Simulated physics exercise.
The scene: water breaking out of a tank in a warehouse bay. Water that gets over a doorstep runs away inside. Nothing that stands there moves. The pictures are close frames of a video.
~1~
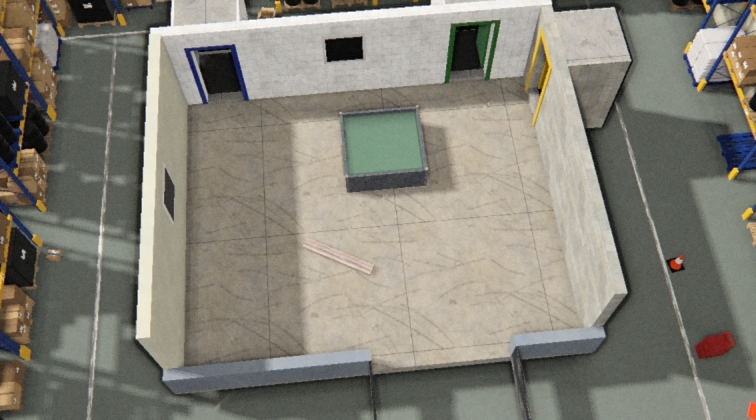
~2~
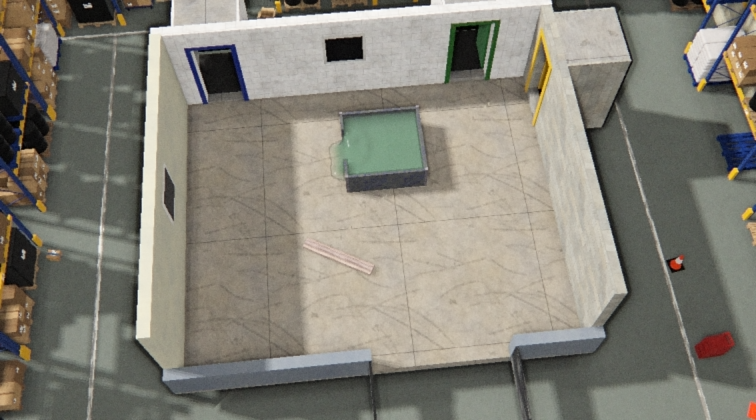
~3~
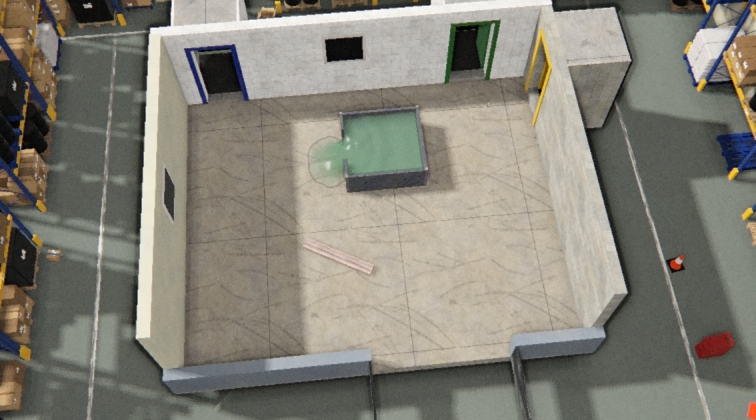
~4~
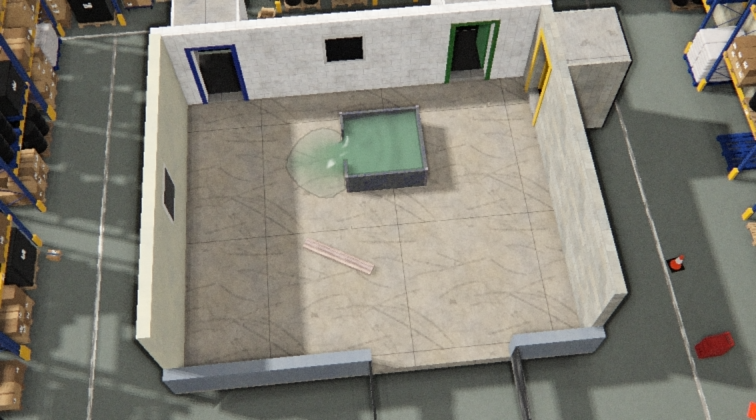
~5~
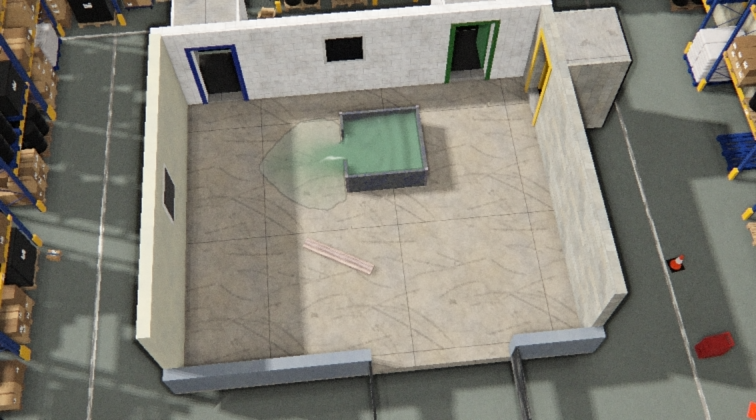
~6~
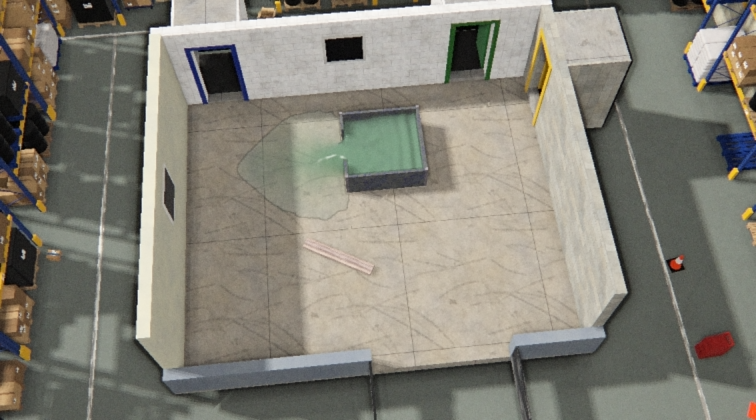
Green water pouring from the left side of a square tank and spreading leftward across the floor of a walled warehouse bay.
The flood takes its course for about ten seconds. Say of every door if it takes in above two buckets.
One by one: The yellow door admits no more than that; the blue door lets in a lot; the green door admits no more than that.
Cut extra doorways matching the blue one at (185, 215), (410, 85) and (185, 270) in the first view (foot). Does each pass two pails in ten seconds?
As listed: Goes over, holds, lets more in.
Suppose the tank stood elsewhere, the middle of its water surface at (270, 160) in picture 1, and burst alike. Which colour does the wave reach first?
The blue door.
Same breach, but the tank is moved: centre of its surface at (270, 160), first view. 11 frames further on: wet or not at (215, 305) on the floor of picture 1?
There: Covered.
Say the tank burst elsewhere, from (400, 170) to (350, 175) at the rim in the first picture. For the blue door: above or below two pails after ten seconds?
Then: The blue door is under.
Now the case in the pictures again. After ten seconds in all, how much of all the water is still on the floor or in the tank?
Near 92 in a hundred.
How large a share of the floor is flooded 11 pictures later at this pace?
About 30 per cent.
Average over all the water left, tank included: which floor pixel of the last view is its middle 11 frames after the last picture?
Near (315, 164).
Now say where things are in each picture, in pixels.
The first picture shows the water tank at (383, 143) is whole and still.
In the second picture, water pours out at (346, 155) and has run to (336, 145).
In the third picture, water pours out at (346, 156) and has run to (311, 153).
In the fourth picture, water pours out at (346, 156) and has run to (289, 166).
In the fifth picture, water pours out at (346, 156) and has run to (264, 164).
In the sixth picture, water pours out at (346, 156) and has run to (243, 164).
A moment on, water covers 20 % of the floor; the yellow door not reached, the blue door not reached, the green door not reached.
Next, water covers 30 % of the floor; the yellow door not reached, the blue door under two buckets in, the green door not reached.
Then, water covers 30 % of the floor; the yellow door not reached, the blue door over two buckets in, the green door not reached.
Later, water covers 40 % of the floor; the yellow door not reached, the blue door far over two buckets in, the green door not reached.
In the end, water covers 65 % of the floor; the yellow door not reached, the blue door far over two buckets in, the green door wet at the sill, nothing in.
